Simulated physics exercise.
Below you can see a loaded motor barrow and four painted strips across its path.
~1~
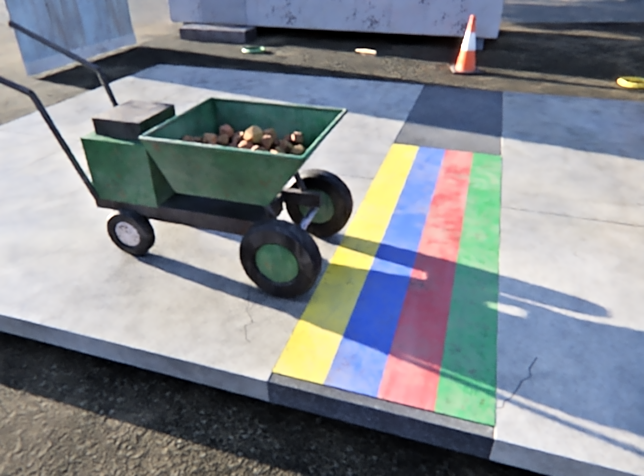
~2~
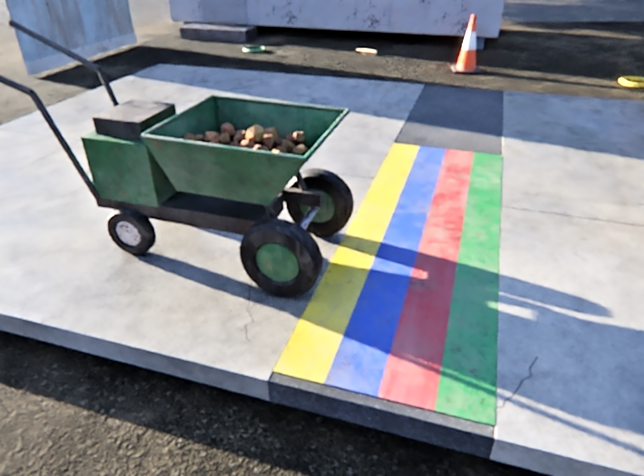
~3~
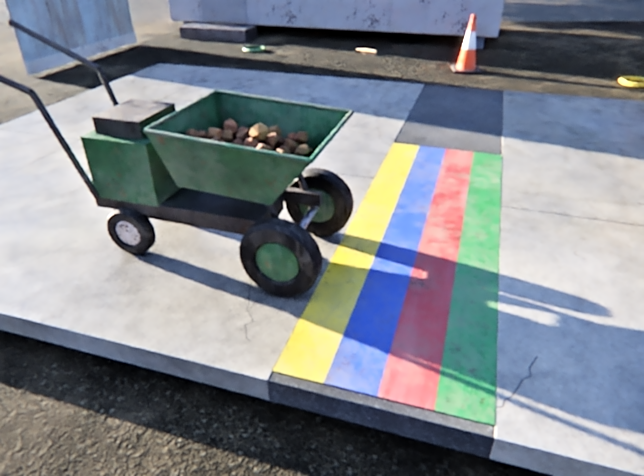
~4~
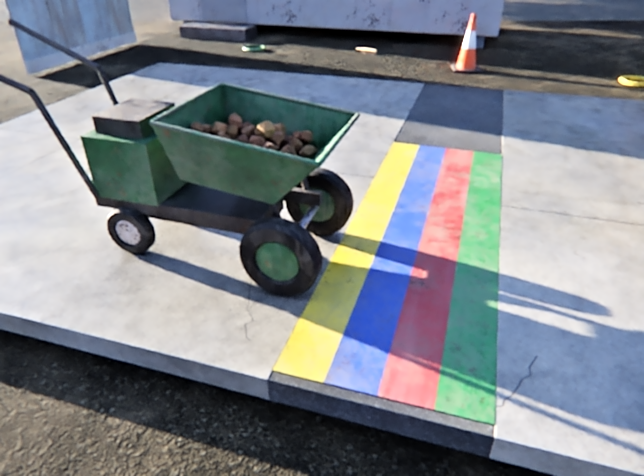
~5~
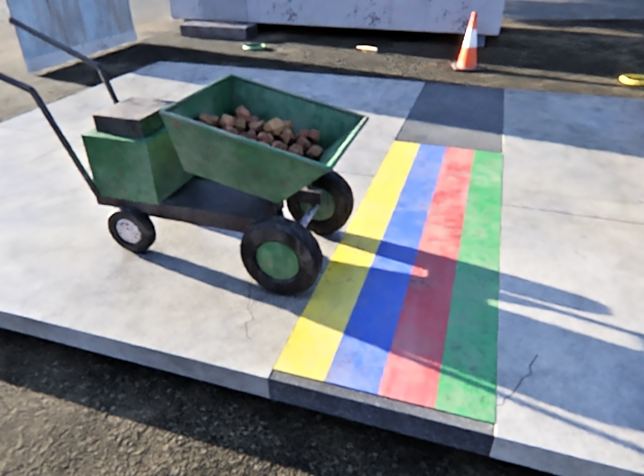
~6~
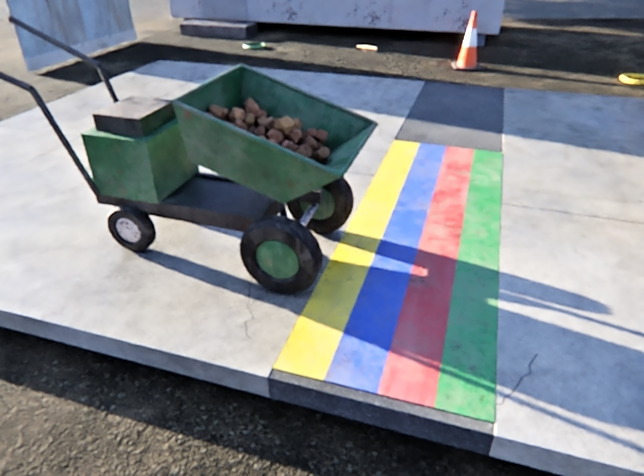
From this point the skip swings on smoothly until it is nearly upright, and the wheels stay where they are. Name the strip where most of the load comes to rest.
Red.
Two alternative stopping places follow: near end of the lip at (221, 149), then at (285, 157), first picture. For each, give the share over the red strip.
About 10 and 40 per cent.
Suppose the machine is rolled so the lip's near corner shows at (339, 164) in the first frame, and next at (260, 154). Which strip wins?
Well, from the first place it would be the green one, and from the second the blue strip.
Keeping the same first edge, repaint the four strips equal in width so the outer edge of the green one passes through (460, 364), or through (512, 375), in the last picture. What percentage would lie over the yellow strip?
First 0 in a hundred, then 0 in a hundred.
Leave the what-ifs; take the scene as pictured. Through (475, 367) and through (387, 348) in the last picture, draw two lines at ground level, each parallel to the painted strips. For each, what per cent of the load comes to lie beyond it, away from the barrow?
Around 20 percent for the first and 90 percent for the second.
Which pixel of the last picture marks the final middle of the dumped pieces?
(449, 277).
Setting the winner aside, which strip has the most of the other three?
Green.
Soon after the last picture, skip tipped steeply; all in the skip.
A little later, skip tipped right over; nearly all in the skip; a small part over the red strip.
Later still, skip tipped right over; about a quarter in the skip; about half over the red strip; about a quarter over the green strip; a small part off the paint.
By the end, skip tipped right over; none over the yellow strip; a small part over the blue strip; about half over the red strip; about a third over the green strip; a small part off the paint.
